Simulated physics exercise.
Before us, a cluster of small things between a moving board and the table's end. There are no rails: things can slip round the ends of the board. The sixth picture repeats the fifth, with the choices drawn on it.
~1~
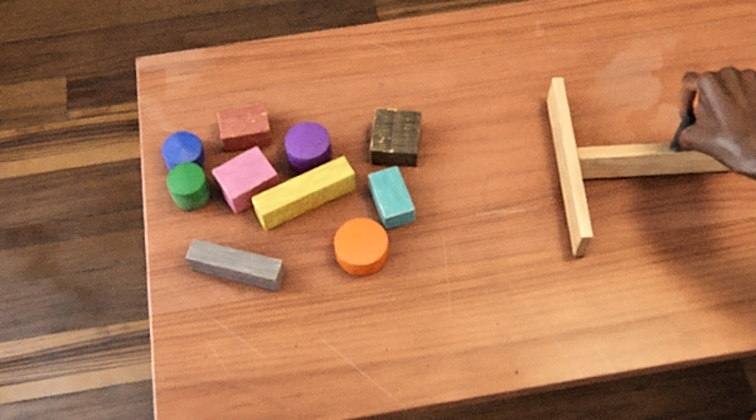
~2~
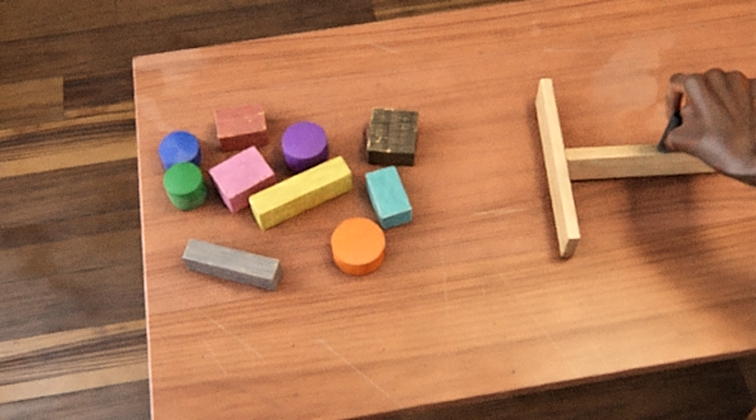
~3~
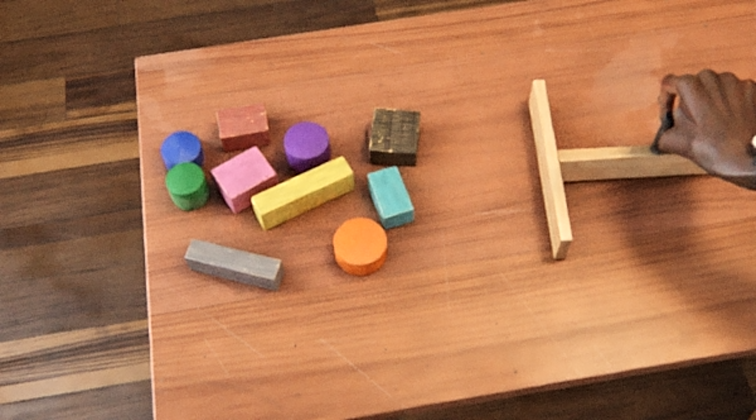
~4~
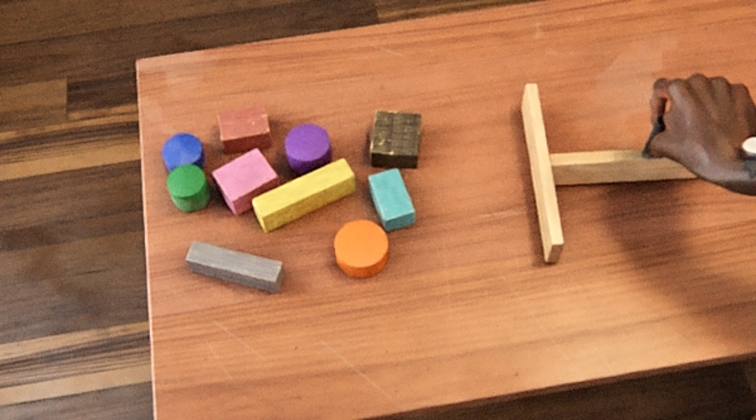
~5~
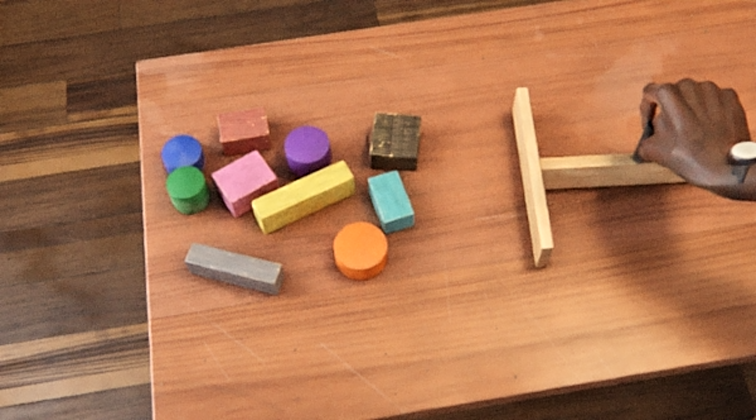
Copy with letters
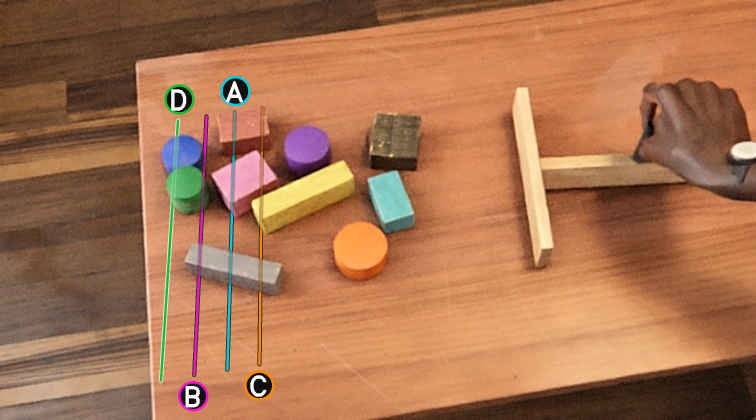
A wooden board on a handle, held by a hand, slid slowly left across the table a short way toward a cluster of colourful blocks and round pieces, which stayed still, untouched.
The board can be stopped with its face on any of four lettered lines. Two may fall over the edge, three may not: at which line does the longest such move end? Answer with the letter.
Line A.
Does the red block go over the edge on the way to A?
No.
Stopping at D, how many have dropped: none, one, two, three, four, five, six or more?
By then, six or more.
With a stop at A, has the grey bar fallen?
No.
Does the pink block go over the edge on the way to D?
Yes.
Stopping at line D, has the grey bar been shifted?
Yes.
On the marked copy, A at (231, 231); B at (201, 236); C at (261, 226); D at (170, 240).
Taking A. A third of the way, board (427, 180); black block (392, 144); blue tin (184, 158).
Two thirds of the way, board (317, 197); green tin (182, 193); grey bar (229, 282).
When it is over, board (231, 210); green tin over the edge; blue tin over the edge; two fallen.
As for the rest, B drops six; C is within the limit but short; D drops seven.
